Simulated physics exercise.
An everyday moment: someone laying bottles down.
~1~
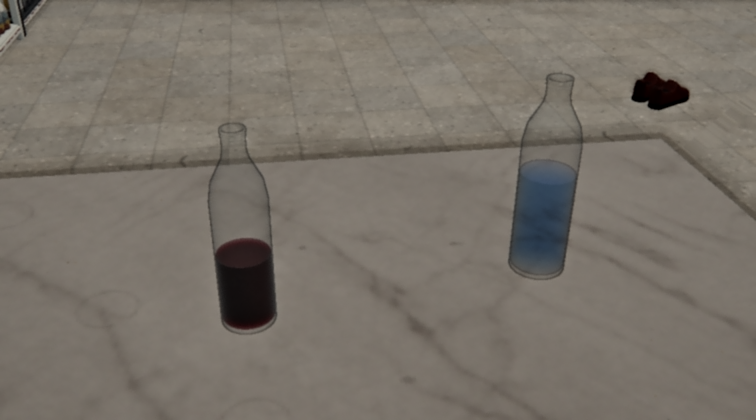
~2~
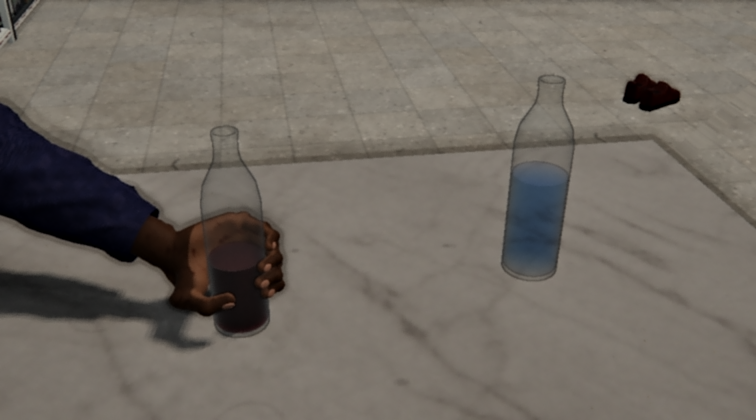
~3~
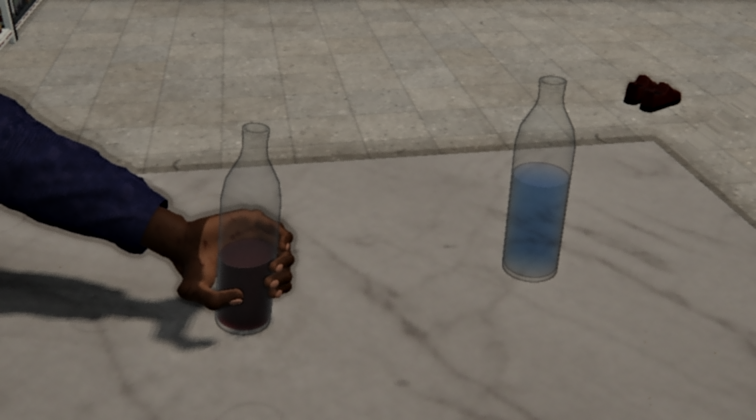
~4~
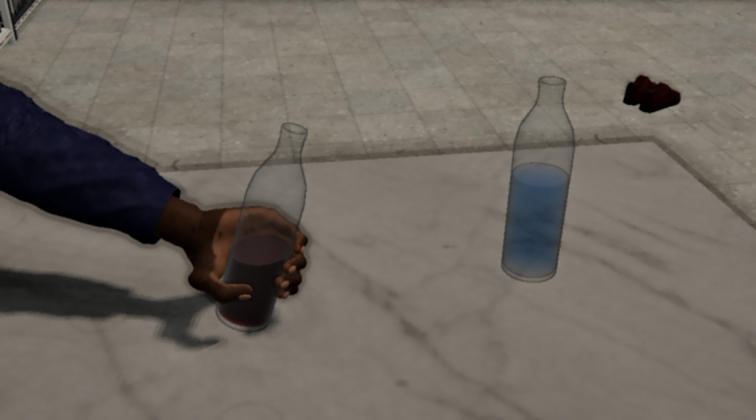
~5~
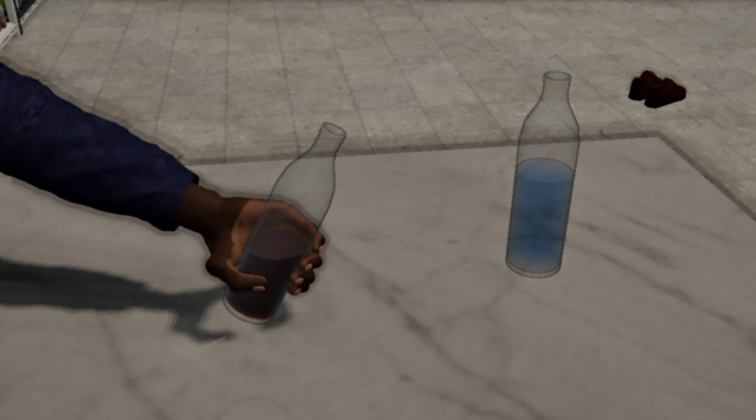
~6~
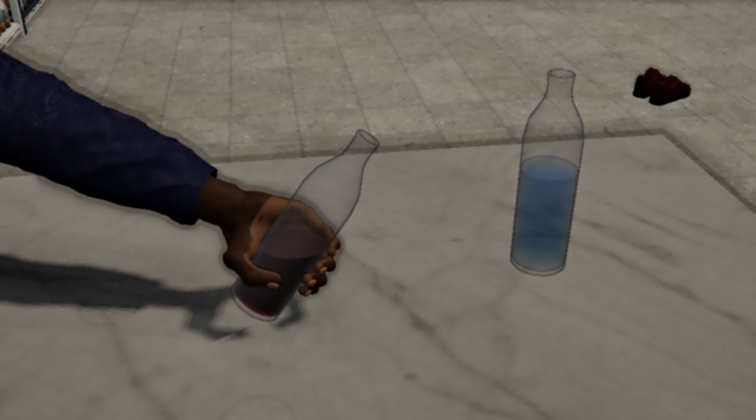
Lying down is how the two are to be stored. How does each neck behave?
Here is how they behave: Left bottle lets it run out; right bottle lets it run out.
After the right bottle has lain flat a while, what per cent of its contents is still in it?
Residual share: About 45 per cent.
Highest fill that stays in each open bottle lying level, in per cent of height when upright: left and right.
In order, the limits are 24 % and 24 %.
A moment on, the left bottle is nearly down; left bottle, all still inside.
Further on, the left bottle lies flat; left bottle, a puddle at its mouth.
When it is over, both lie flat; left bottle, a puddle at its mouth; right bottle, a puddle at its mouth.
